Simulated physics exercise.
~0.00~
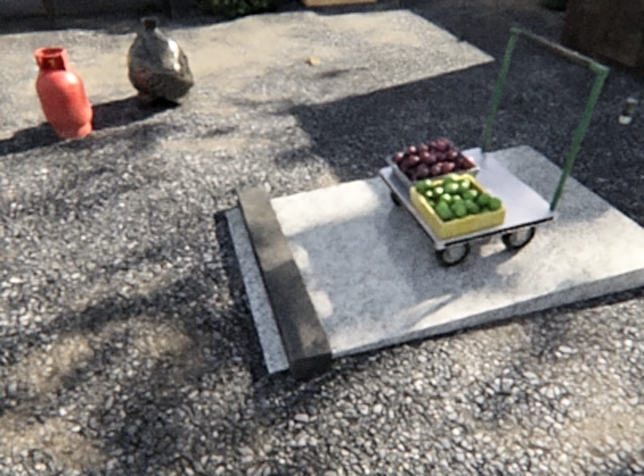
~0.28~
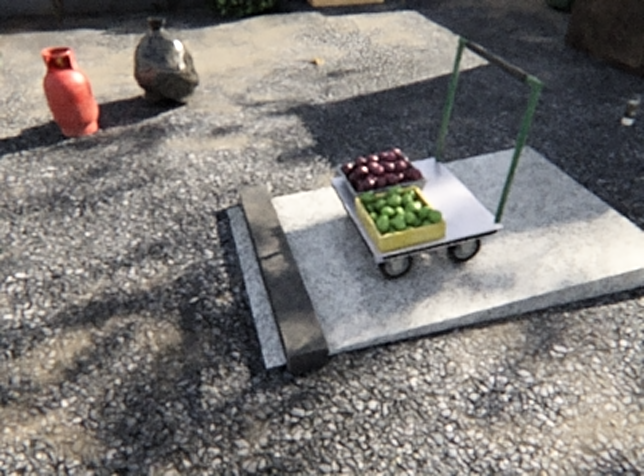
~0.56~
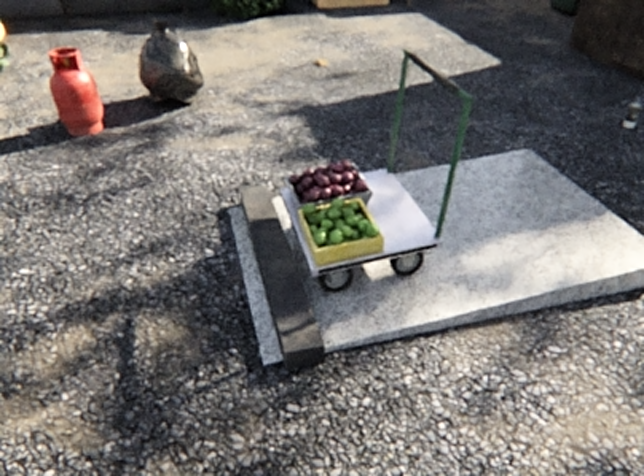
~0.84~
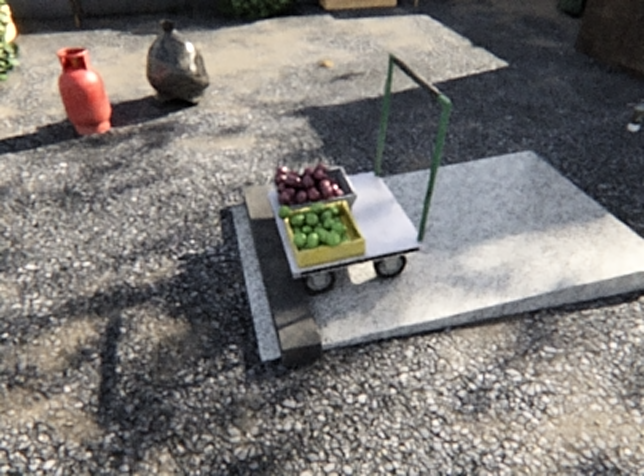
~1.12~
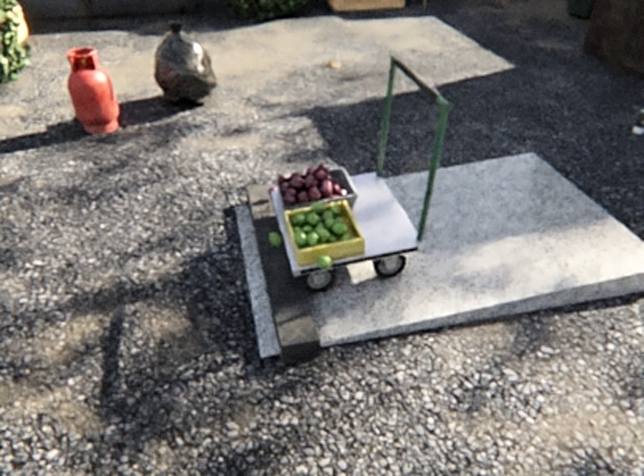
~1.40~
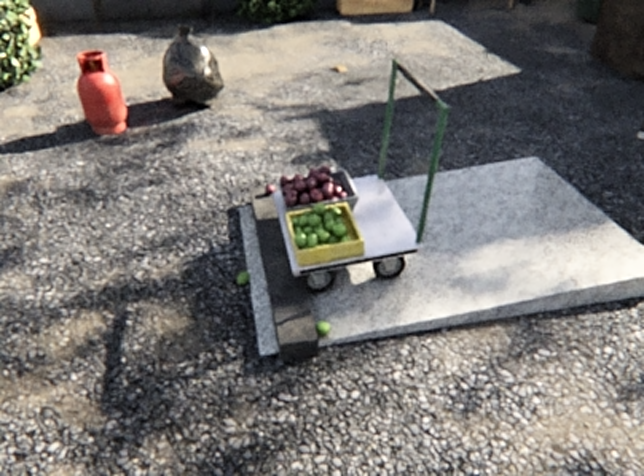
The video shows a cart carrying a yellow box of limes and a grey box of red onions rolling left down a pale ramp until it stops against a dark kerb, whereupon a couple of limes spill onto the ground nearby while most of the produce stays in the boxes.
